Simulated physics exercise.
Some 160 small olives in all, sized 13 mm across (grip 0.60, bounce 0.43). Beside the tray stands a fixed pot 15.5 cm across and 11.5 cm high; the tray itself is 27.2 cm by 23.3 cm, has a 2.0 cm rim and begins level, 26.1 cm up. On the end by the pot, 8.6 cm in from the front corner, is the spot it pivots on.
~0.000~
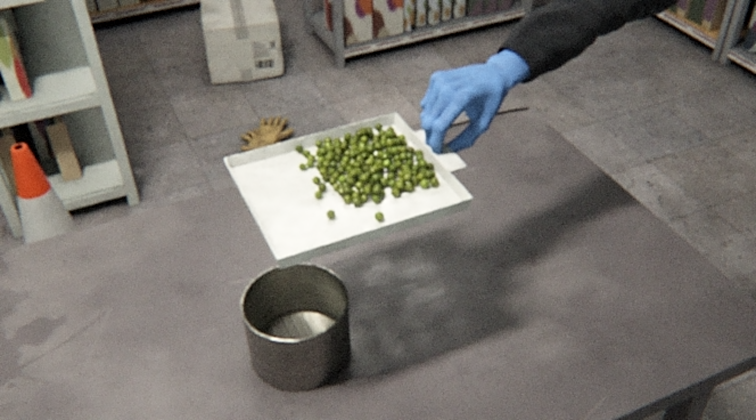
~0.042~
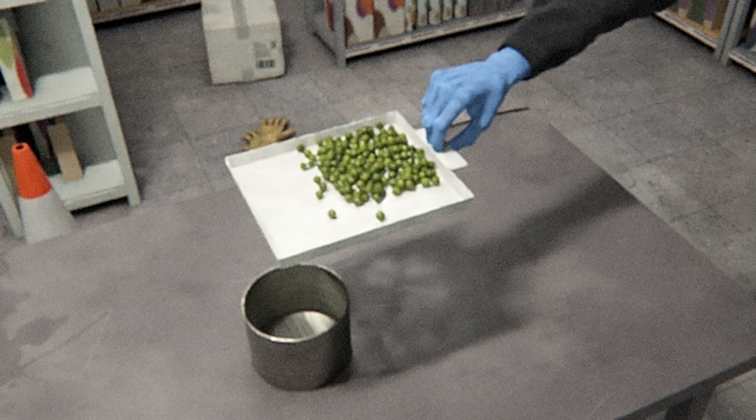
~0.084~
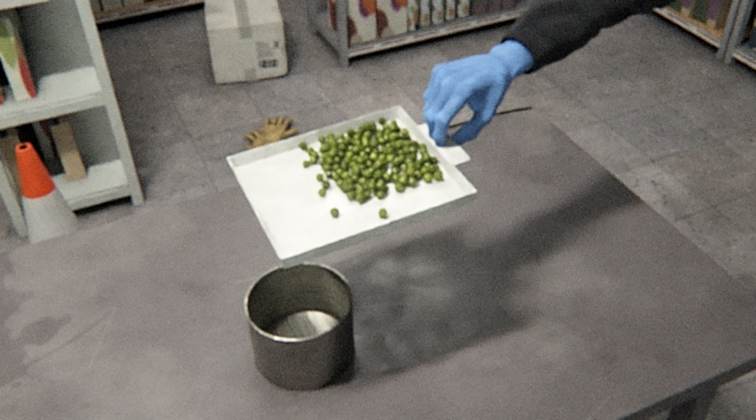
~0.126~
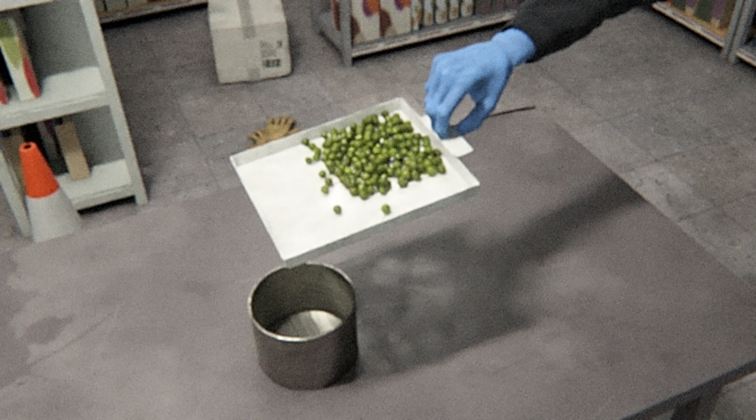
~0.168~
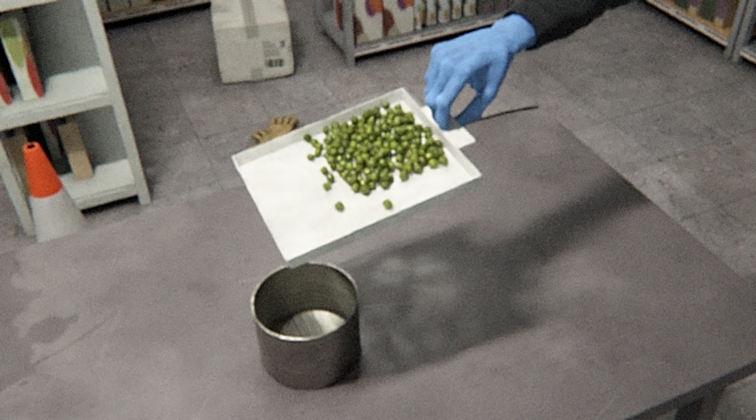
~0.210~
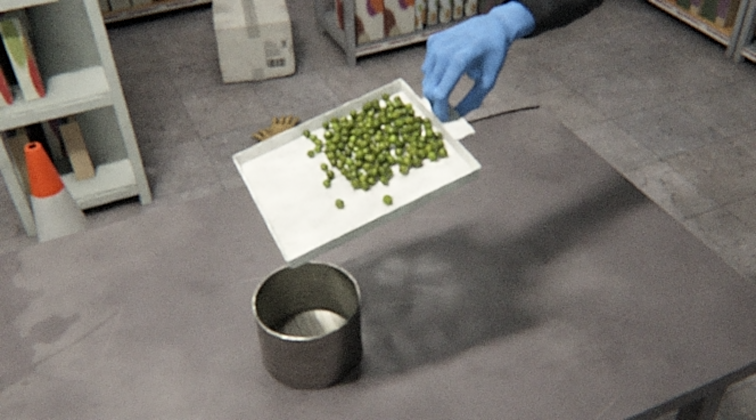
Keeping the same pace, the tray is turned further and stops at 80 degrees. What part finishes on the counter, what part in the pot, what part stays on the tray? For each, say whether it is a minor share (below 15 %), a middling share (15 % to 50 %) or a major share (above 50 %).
In the end counter: I expect a notable fraction of the load there; pot: I expect a mere dribble of the load there; tray: I expect the major share of the load there.
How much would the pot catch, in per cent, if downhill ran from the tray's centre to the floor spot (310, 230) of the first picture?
The share would be about 0 percent.
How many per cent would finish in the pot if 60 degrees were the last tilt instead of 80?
That would give about 0 per cent.
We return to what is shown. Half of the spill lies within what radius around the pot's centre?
Roughly 20 centimetres.
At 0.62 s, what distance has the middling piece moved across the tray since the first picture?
Displacement on the tray: Roughly 11 cm.
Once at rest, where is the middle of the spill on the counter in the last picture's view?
Near (193, 394).
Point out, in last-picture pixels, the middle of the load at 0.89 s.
Close to pixel (261, 202).
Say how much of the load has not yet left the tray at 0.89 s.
Around 80 percent of it.
Then, at 0.62 s, tilt 45 degrees; the tray holds 100 %, the pot 0 %.
After 0.89 s, tilt 66 degrees; the tray holds 80 %, the pot 0 %.
After 1.27 s, tilt 80 degrees; the tray holds 65 %, the pot 0 %.
By 1.9 s all is still; counter 35 %, pot 0 %, tray 65 %.
